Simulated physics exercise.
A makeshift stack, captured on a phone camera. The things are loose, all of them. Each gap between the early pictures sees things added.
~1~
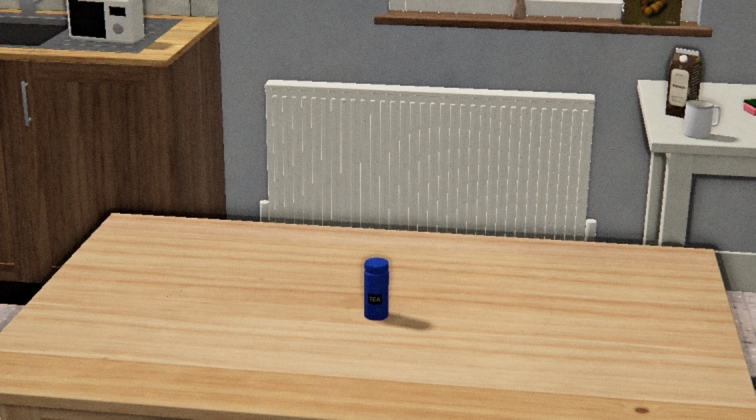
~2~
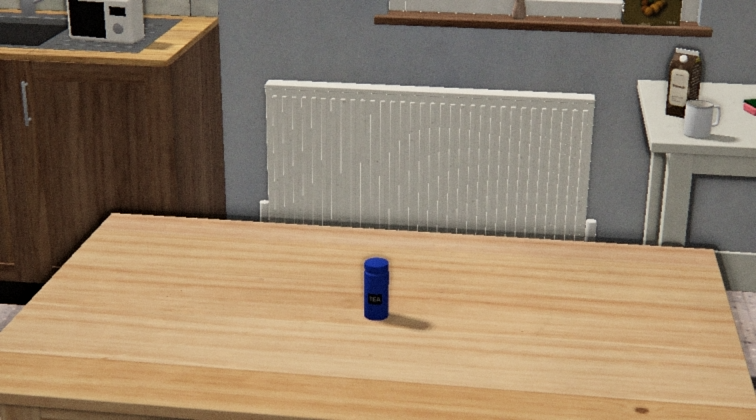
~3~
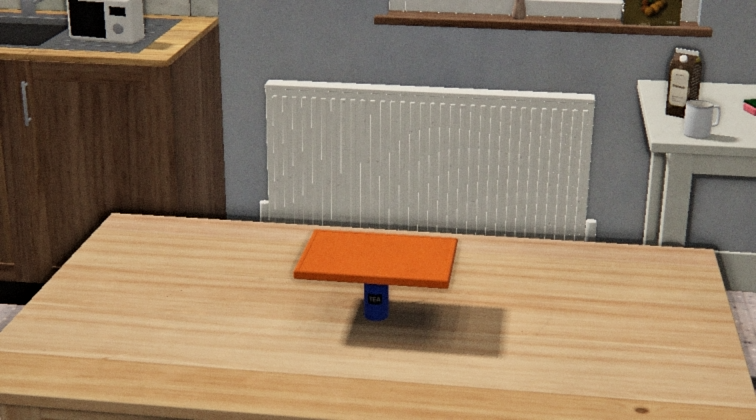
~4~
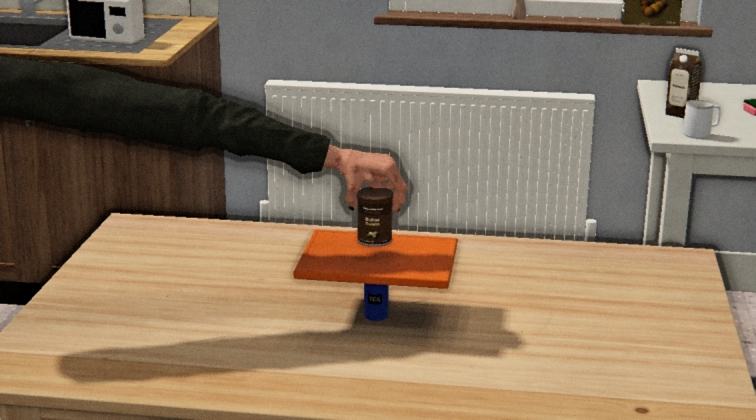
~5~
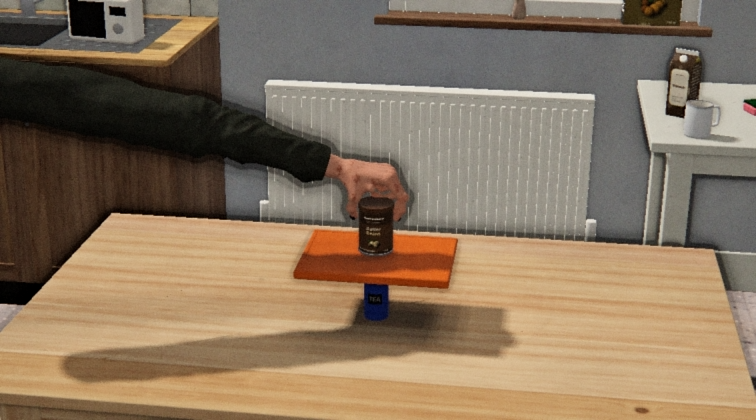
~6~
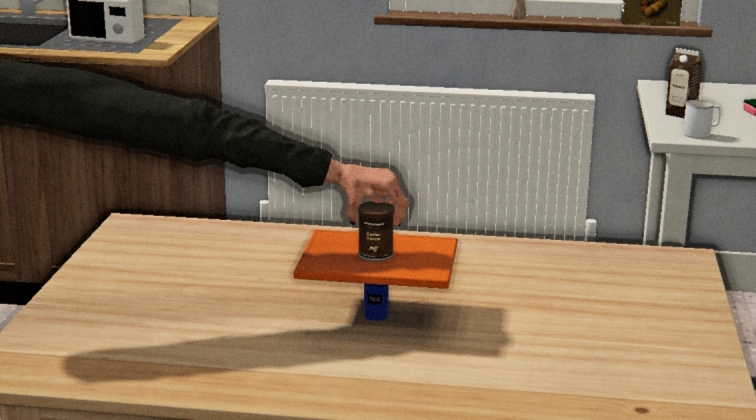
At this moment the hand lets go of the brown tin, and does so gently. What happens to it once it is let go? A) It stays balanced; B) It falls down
It stays balanced.
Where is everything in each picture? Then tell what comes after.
In the first frame, the last thing is not in view yet.
In the second frame, the last thing is not in view yet.
In the third frame, the last thing is not in view yet; orange lid (378, 258).
In the fourth frame, coming down; brown tin (375, 217); orange lid (378, 258).
In the fifth frame, coming down; brown tin (376, 226); orange lid (378, 258).
In the sixth frame, set down, still held; brown tin (376, 231); orange lid (378, 258).
Then, 0.30 s on from there, no change.
Then, 0.70 s on from there, brown tin resting near (376, 232).
In the end, all 3 unmoved. At the end, from the last picture's camera, brown tin near (376, 232). The stack stays up.
